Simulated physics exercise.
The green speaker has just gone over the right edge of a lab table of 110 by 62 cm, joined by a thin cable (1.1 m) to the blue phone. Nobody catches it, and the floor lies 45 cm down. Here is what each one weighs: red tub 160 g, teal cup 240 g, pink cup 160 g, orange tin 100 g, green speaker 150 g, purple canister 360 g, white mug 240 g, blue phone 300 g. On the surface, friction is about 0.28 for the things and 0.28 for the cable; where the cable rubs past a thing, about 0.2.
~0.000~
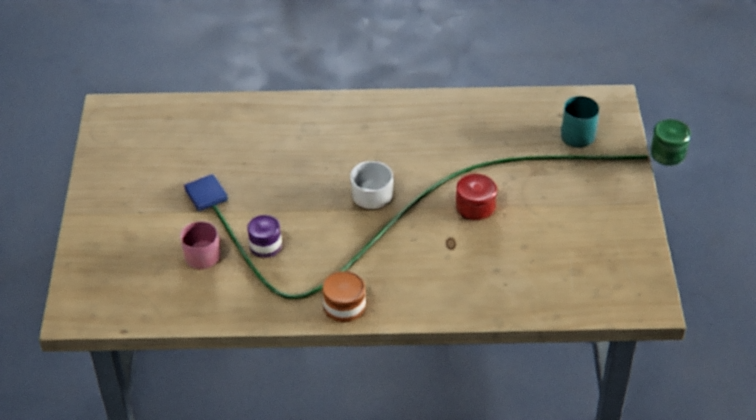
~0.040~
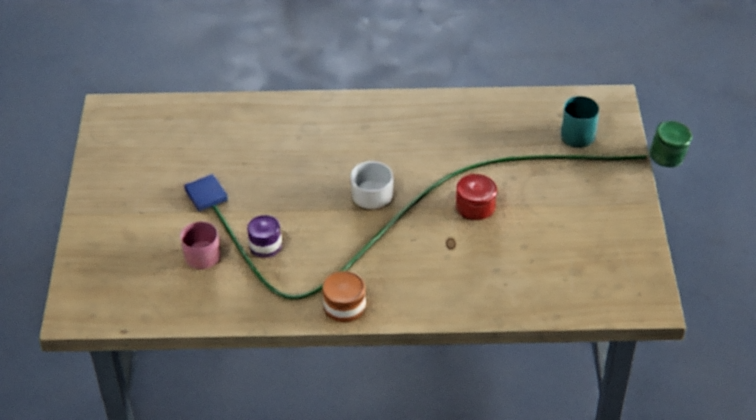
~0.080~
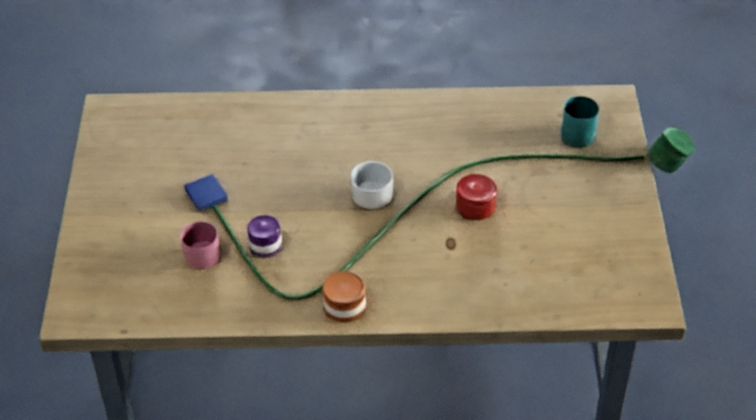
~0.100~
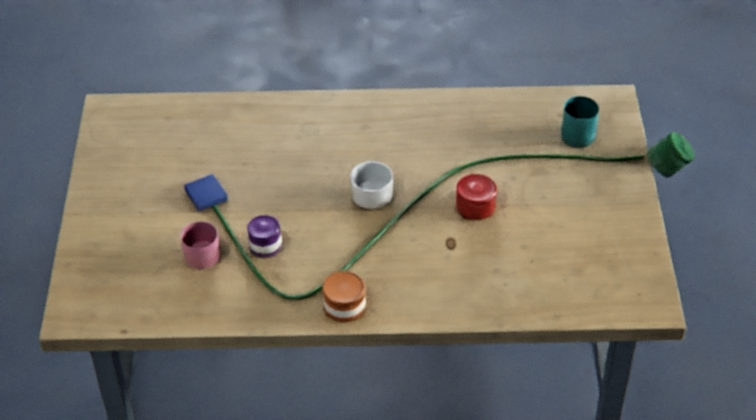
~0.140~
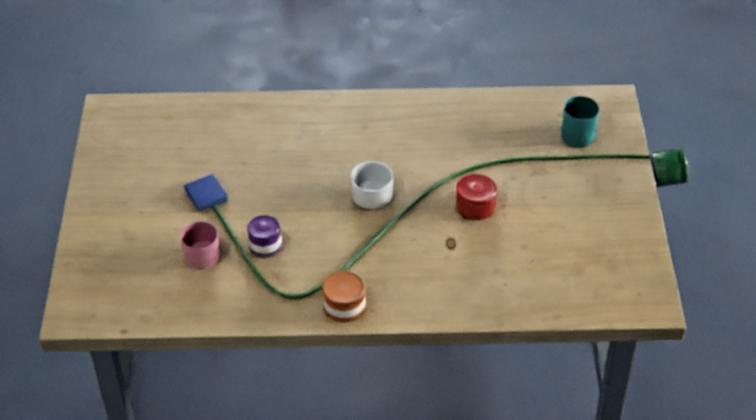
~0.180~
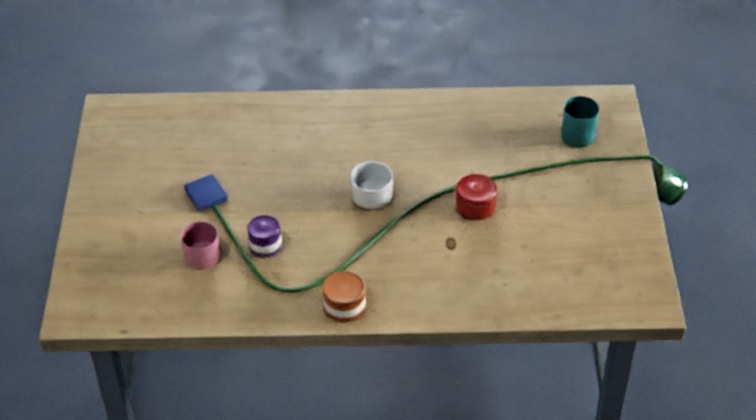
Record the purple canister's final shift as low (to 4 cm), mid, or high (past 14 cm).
Recorded: Mid.
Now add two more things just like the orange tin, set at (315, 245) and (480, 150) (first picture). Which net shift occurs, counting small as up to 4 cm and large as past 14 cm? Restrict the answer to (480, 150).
At that spot the shift is slight.
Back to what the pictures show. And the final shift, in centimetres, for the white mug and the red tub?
In the end the white mug has moved about 0 cm, while the red tub has moved about 2 cm.
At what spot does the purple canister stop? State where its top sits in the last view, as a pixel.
Check near (283, 194) - that's where it comes to rest.
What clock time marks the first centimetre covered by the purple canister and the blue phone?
The purple canister at 0.30 seconds and the blue phone at 0.32 seconds.
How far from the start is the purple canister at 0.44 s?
The purple canister is around 6 cm from where it began.
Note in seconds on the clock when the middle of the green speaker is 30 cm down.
That comes at 0.50 seconds.
By 0.4 s, the cable's tail end at (225, 217); purple canister 6 cm off its start, green speaker over the edge, blue phone 4 cm off its start.
By 0.7 s, the cable's tail end at (246, 215); purple canister 8 cm off its start, green speaker over the edge, blue phone 6 cm off its start.
By 0.9 s, the cable's tail end at (252, 218); purple canister 8 cm off its start at (282, 195), green speaker over the edge, blue phone 7 cm off its start at (235, 207).
By 1.2 s, the cable's tail end at (263, 221); purple canister 8 cm off its start, blue phone 10 cm off its start, green speaker over the edge.
By 2.4 s, the cable's tail end at (264, 221); purple canister 8 cm off its start at (283, 194), blue phone 10 cm off its start at (246, 211), green speaker over the edge, red tub 1 cm off its start at (480, 192).
